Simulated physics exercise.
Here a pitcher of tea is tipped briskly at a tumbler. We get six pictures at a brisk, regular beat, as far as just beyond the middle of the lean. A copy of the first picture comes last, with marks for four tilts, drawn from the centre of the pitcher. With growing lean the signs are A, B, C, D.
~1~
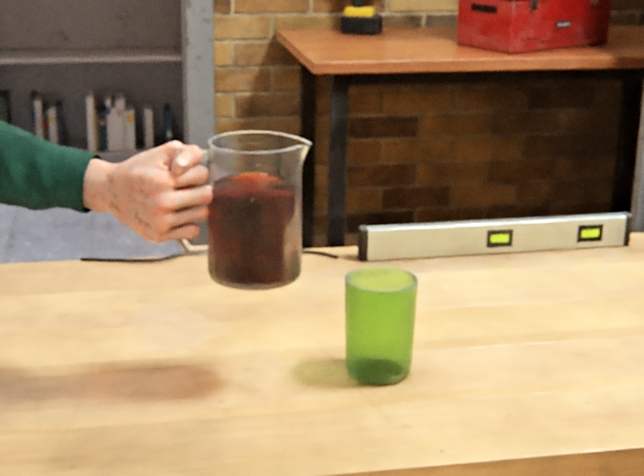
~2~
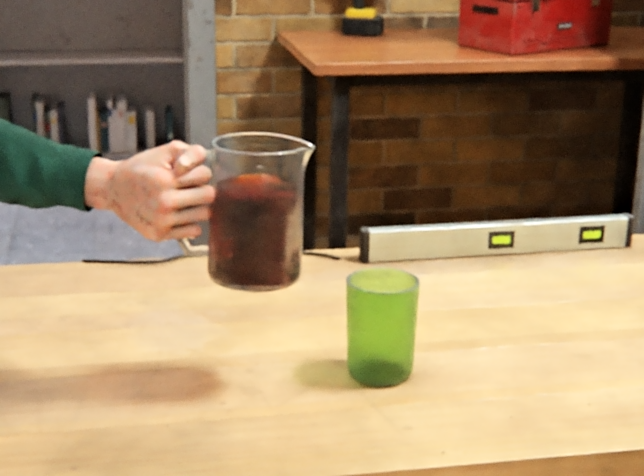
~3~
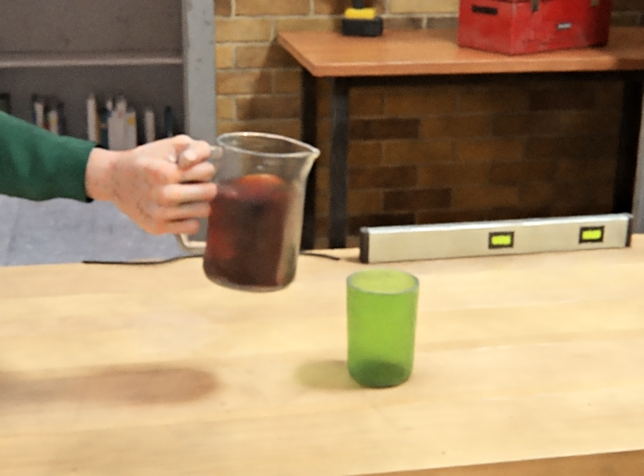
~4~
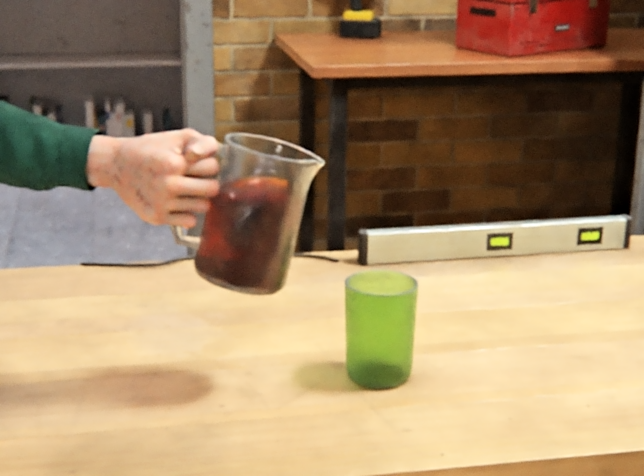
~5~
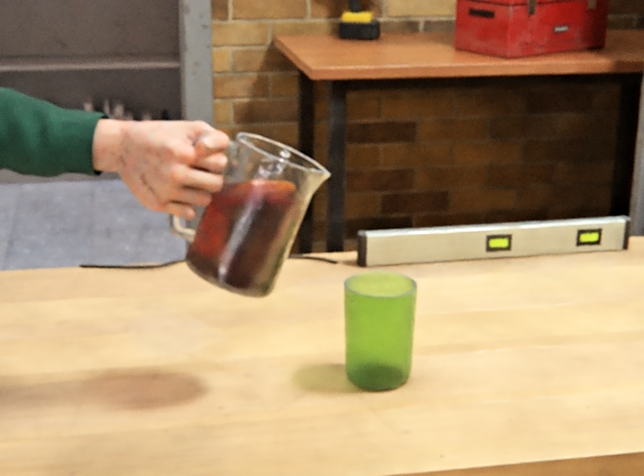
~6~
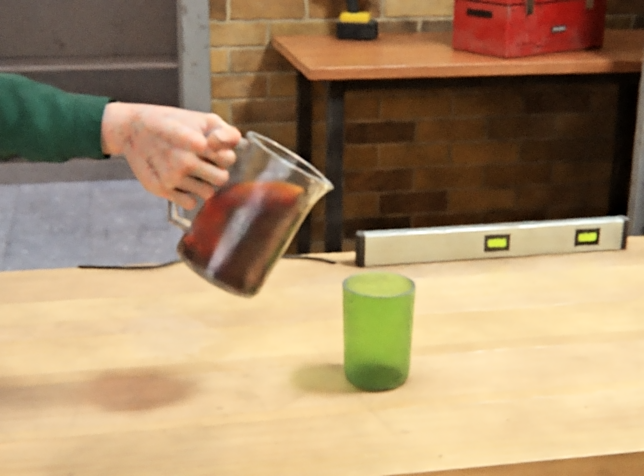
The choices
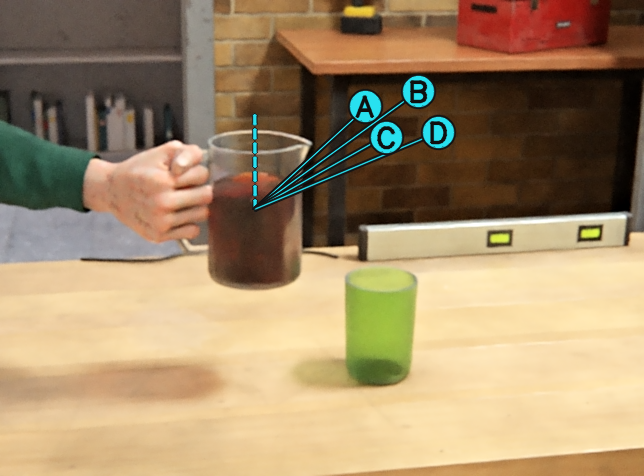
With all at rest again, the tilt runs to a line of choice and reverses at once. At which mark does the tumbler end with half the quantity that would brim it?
Take D.
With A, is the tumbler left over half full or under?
Under half.
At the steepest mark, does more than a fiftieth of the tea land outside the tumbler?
No, it does not.
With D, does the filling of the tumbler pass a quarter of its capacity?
Yes, it does.
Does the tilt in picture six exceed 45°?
No, it does not.
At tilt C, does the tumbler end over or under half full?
Under.
On the marked copy, A at (353, 118); B at (404, 101); C at (370, 144); D at (422, 138).
If A is chosen, the tumbler ends with about 6 % of what it can hold.
If B is chosen, the tumbler ends with about 16 % of what it can hold.
If C is chosen, the tumbler ends with about 30 % of what it can hold.
If D is chosen, the tumbler ends with about 51 % of what it can hold.
